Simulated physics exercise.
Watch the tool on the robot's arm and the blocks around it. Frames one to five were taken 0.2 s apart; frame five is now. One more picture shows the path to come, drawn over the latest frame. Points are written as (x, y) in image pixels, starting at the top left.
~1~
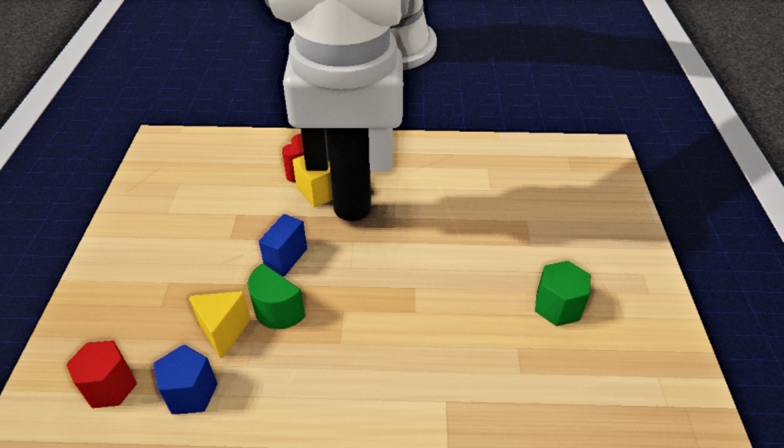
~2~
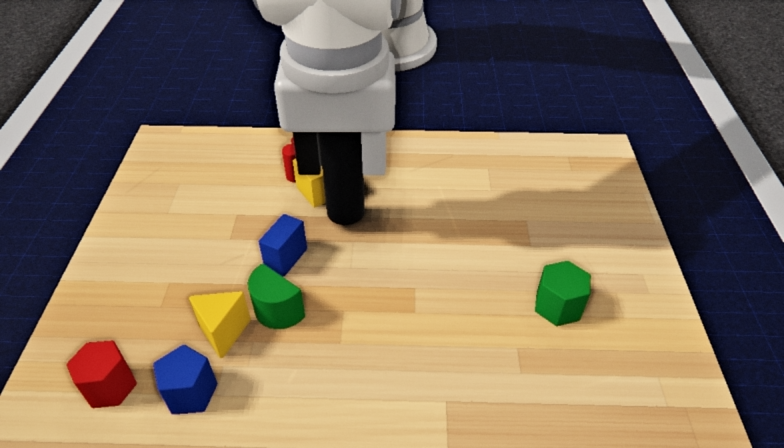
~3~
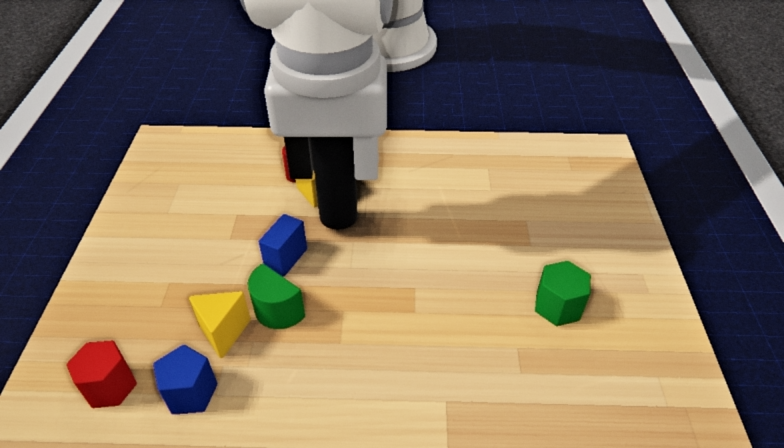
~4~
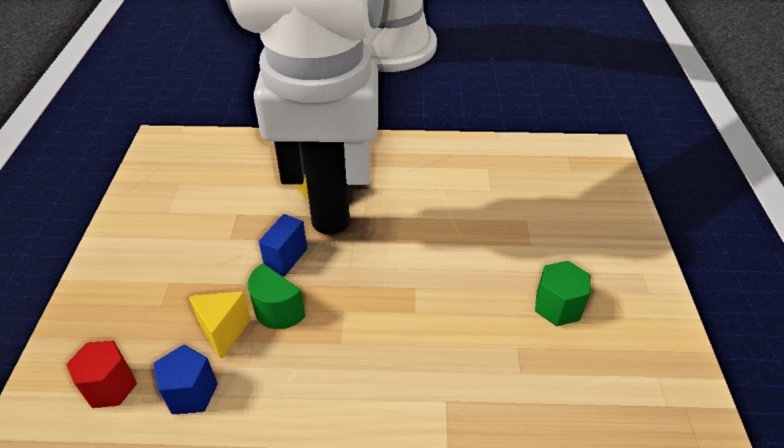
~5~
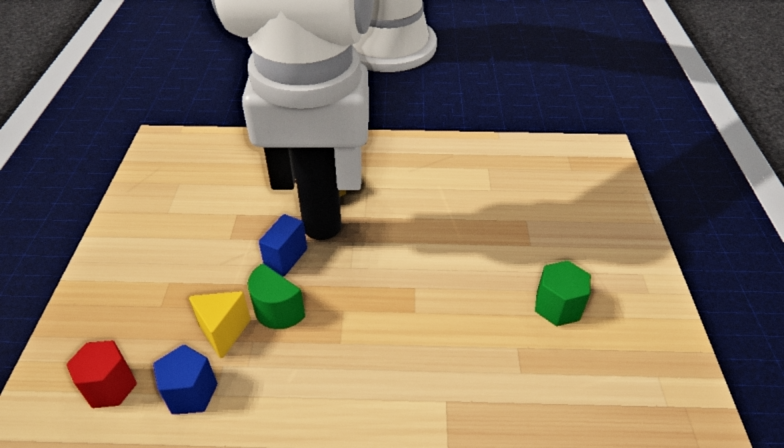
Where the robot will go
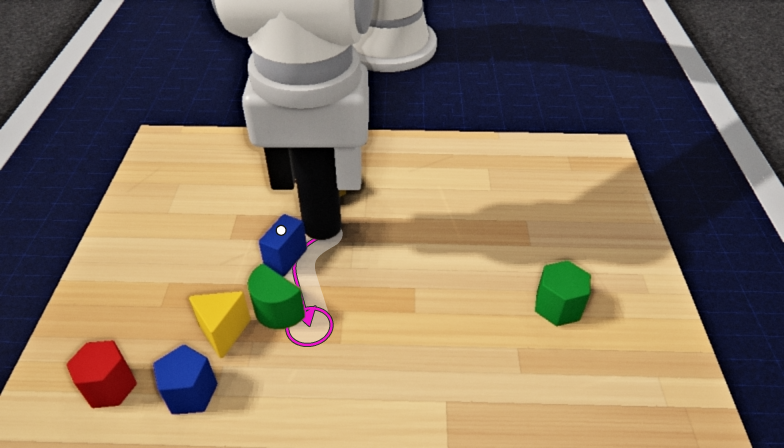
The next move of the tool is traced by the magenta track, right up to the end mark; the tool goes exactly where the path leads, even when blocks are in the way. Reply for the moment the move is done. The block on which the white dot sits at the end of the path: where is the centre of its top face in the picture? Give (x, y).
The middle of its upper face should be somewhere near (245, 254).
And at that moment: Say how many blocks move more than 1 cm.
My count: 2.
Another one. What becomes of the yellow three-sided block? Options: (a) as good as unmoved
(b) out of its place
a: As good as unmoved.
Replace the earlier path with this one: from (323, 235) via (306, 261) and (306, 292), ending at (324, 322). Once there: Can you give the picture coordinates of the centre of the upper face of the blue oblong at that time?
My best guess is (253, 250).
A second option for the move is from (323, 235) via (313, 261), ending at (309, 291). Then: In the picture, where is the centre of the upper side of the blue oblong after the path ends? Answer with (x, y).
So, by the moment the path ends, you'll find the top centre of the blue oblong at (262, 247).
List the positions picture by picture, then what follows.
Lower end of the tool at (352, 208), tops of blocks, yellow three-sided block at (215, 306), green D-shaped block at (270, 285), blue oblong at (281, 230), yellow square block partly hidden, in the first picture.
Tool at (346, 212), blocks as before, in the second picture.
Tool at (339, 217), blocks as before, in the third picture.
Tool at (331, 221), blocks as before, in the fourth picture.
Tool at (322, 226), yellow three-sided block at (215, 306), green D-shaped block at (270, 285), blue oblong at (281, 230), yellow square block hidden, in the fifth picture.
The drawn path runs from (323, 235) by way of (296, 259) and (299, 291) to (309, 326); the dot is on the blue oblong.
What follows on the original path. One third of the way, tool at (295, 251); blue oblong at (250, 248), turned 25° clockwise.
Two thirds of the way, tool at (298, 283); green D-shaped block at (269, 289); blue oblong at (244, 254), turned 45° clockwise.
At the end, tool at (308, 318); yellow three-sided block not moved; green D-shaped block at (263, 301), turned 30° clockwise; blue oblong at (244, 254), turned 45° clockwise; yellow square block not moved.
